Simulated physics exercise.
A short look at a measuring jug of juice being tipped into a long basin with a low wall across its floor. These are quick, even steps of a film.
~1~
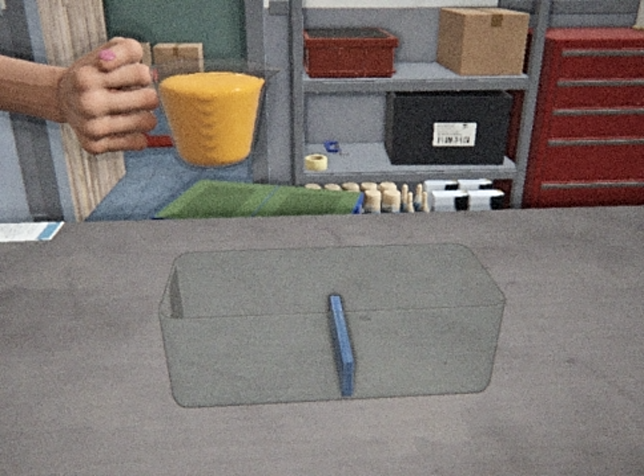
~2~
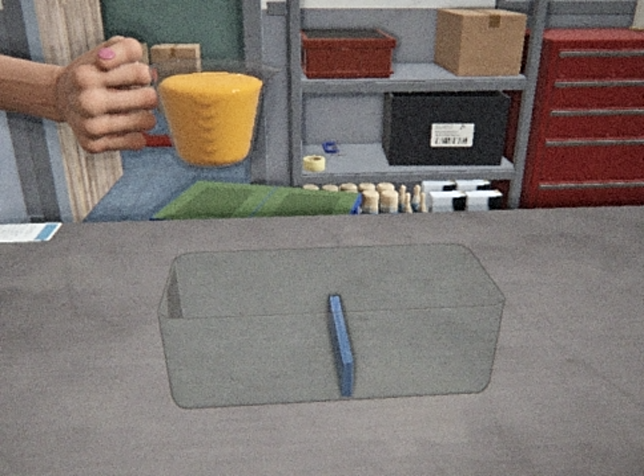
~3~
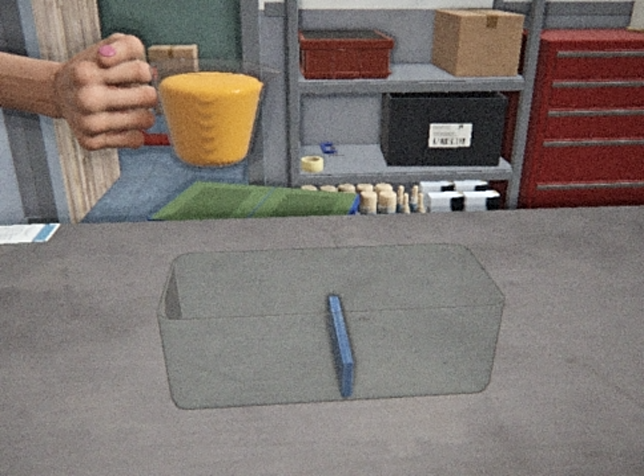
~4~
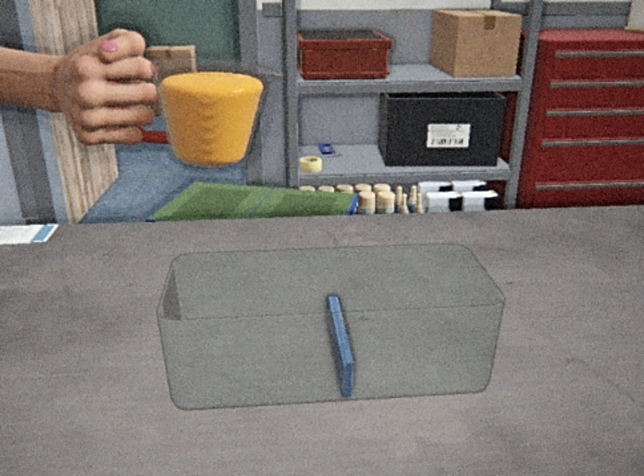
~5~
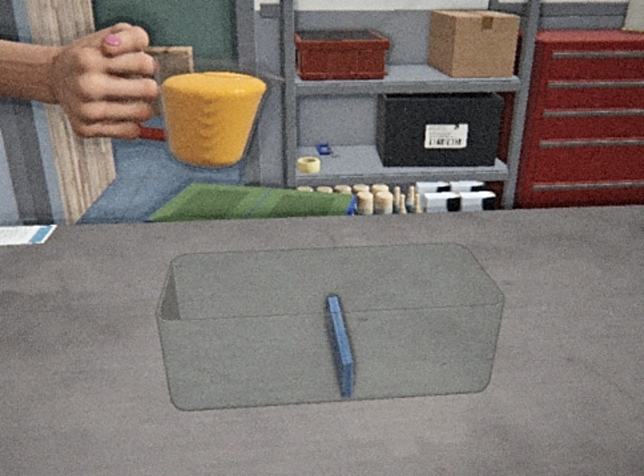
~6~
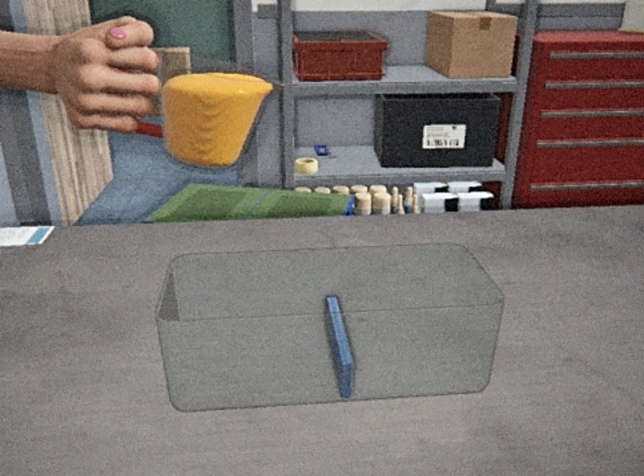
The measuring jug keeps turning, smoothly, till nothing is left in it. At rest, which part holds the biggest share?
The right-hand section gets the most.
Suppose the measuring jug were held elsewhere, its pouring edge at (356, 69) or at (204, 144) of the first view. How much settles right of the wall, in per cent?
The first gives 95 %, the second 5 %.
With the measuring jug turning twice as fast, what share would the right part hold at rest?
Near 40 %.
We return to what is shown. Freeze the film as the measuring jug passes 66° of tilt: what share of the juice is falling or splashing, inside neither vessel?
Close to 25 per cent.
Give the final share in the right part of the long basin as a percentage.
Close to 60 per cent.
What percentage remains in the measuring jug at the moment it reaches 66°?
Roughly 60 in a hundred.
A moment on, the tilt is 66° and 61 per cent is still to pour, 2 is left of the wall and 10 right of it.
Next, the tilt is 100° and 8 per cent is still to pour, 20 is left of the wall and 57 right of it.
Then the tilt is 107° and 0 per cent is still to pour, 38 is left of the wall and 59 right of it.
Later the tilt is 107° and 0 per cent is still to pour, 38 is left of the wall and 59 right of it.
At rest 38 per cent lies left of the wall, 59 right of it and 2 outside.
